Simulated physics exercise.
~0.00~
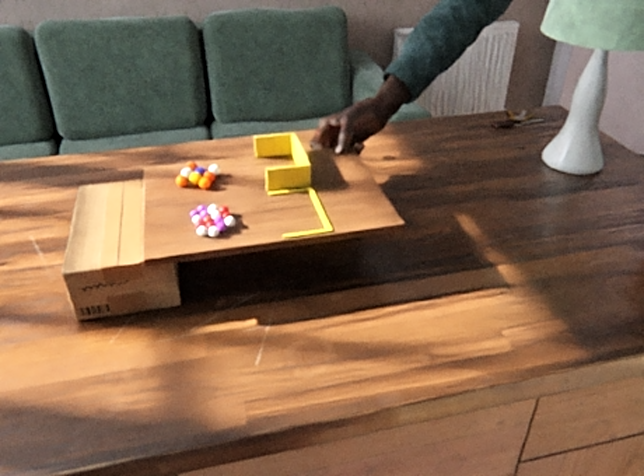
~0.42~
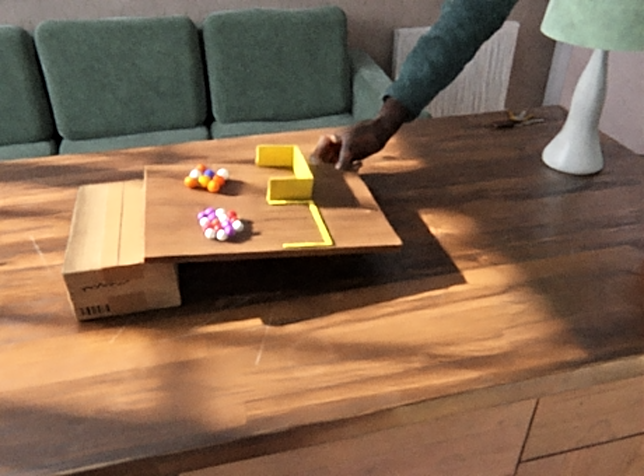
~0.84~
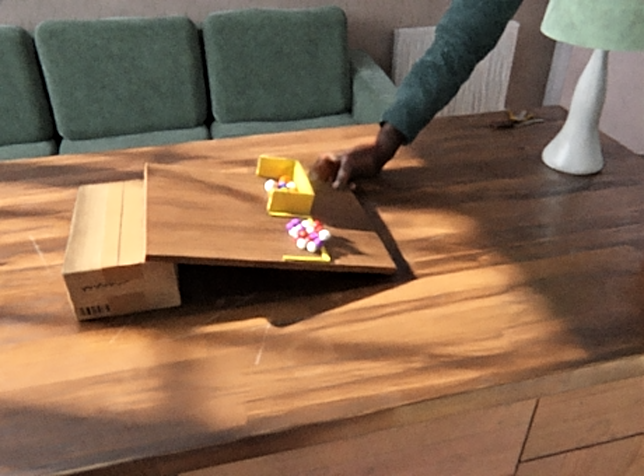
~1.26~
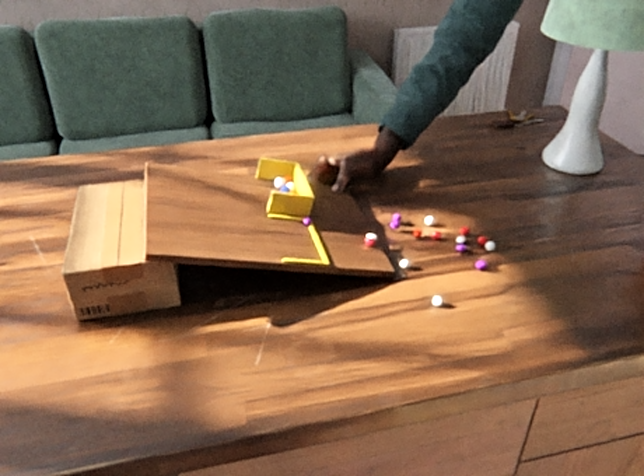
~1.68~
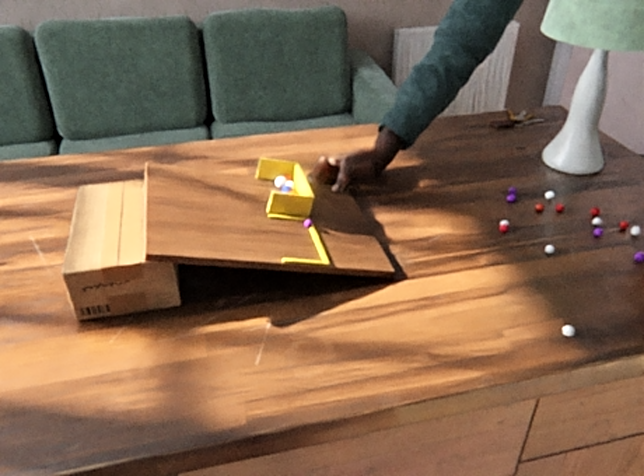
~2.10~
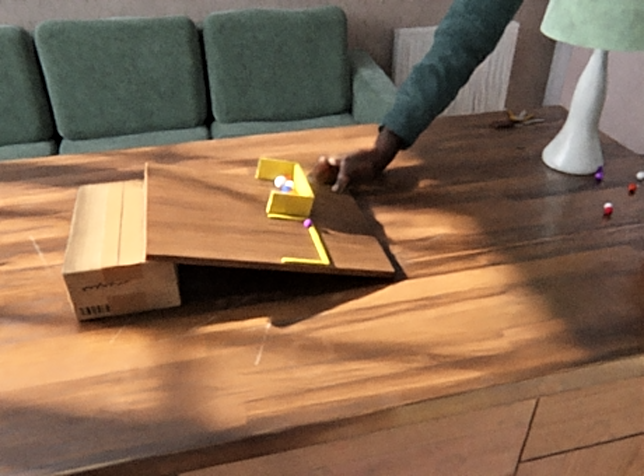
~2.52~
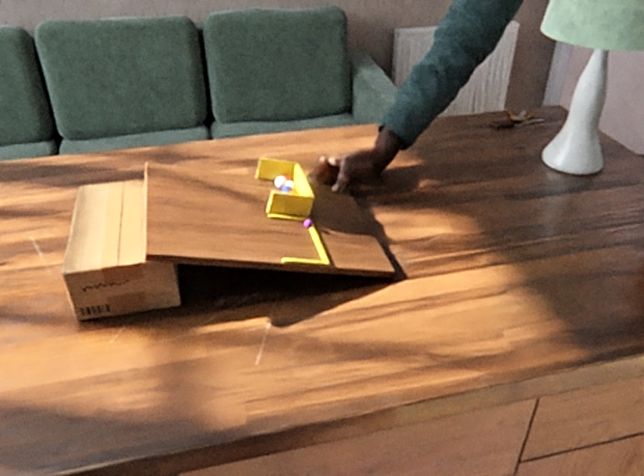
On a wooden counter in a sunlit room, seen from the front and slightly above, a brown board rests with its left end on a cardboard box, with green seats and a pale lamp behind. Two heaps of small coloured balls sit on it, each left of a yellow barrier, while a hand holds the right end. The hand lowers that end to the counter, and both heaps slide right. The back balls gather in the taller barrier. Most front balls spill over the low strip, scatter across the counter and roll out of view, leaving one purple ball by the strip.
